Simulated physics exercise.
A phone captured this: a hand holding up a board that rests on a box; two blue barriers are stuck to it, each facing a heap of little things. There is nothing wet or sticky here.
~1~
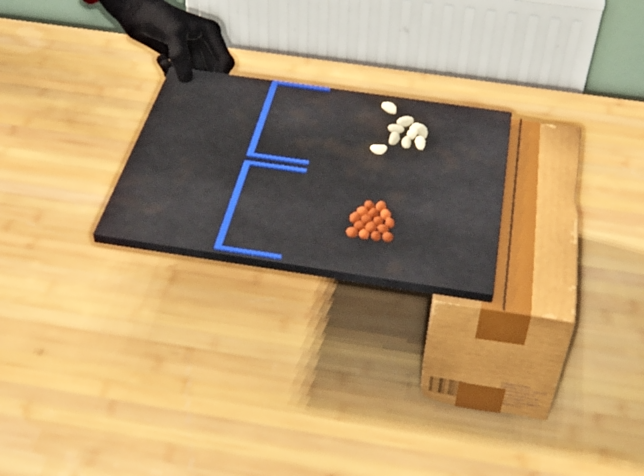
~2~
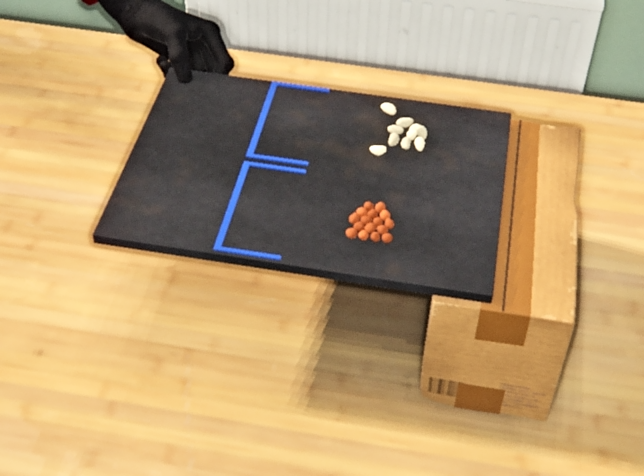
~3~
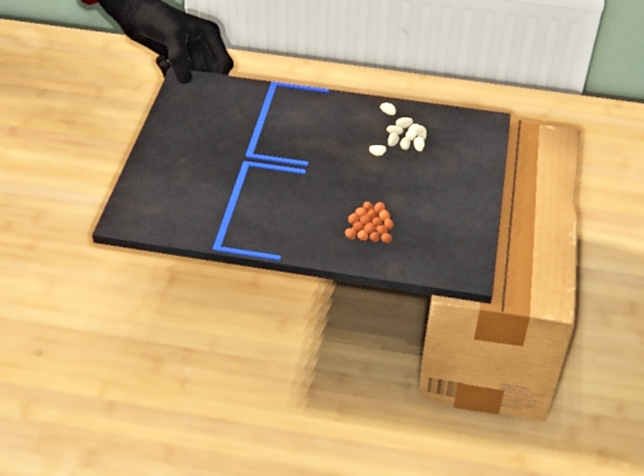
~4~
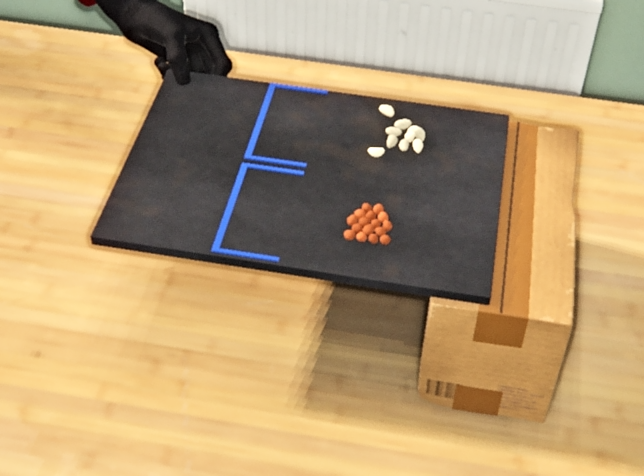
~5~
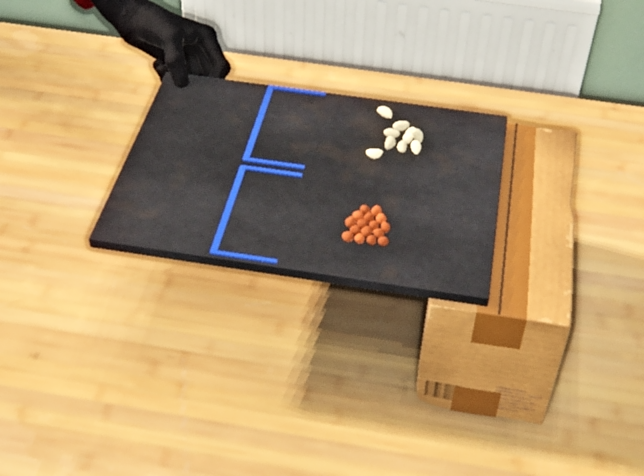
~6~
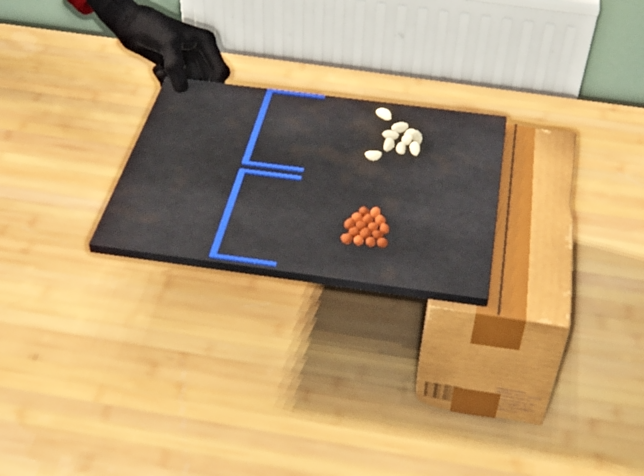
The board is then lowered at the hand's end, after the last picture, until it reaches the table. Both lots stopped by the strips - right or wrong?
Front portion: Wrong, it gets over. Back portion: Wrong, it gets over.
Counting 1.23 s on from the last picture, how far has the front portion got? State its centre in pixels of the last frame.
The centre sits around (125, 300).
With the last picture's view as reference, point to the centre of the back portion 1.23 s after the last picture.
I'd point at about (296, 212).
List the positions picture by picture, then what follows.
The first picture shows held end of the board near (107, 233), level; box near (502, 259), nearly half as high as the board is long; front portion near (367, 220), a few clay pellets; back portion near (412, 134), a few white beans; front bar near (233, 203), much lower than a piece; back bar near (263, 117), much lower than a piece.
The second picture shows held end of the board near (106, 233), level; back portion near (411, 135).
The third picture shows held end of the board near (106, 233), level; front portion near (366, 221).
The fourth picture shows held end of the board near (104, 235), level; back portion near (410, 137).
The fifth picture shows held end of the board near (102, 237), level; front portion near (362, 224).
The sixth picture shows held end of the board near (102, 242), down by 1°; box near (497, 264); front portion near (361, 226), not moving; back portion near (407, 140), not moving; front bar near (228, 212); back bar near (258, 126).
Then, 0.65 s on from there, board sloping at 16°; front portion on its way down; back portion on its way down.
Then, 1.23 s on from there, board sloping at 28°; front portion the whole lot past its bar; back portion near half past its bar.
Then, 1.72 s on from there, board resting at 29°; front portion the whole lot past its bar; back portion the whole lot past its bar.
In the end, board resting at 29°; front portion the whole lot past its bar; back portion the whole lot past its bar.
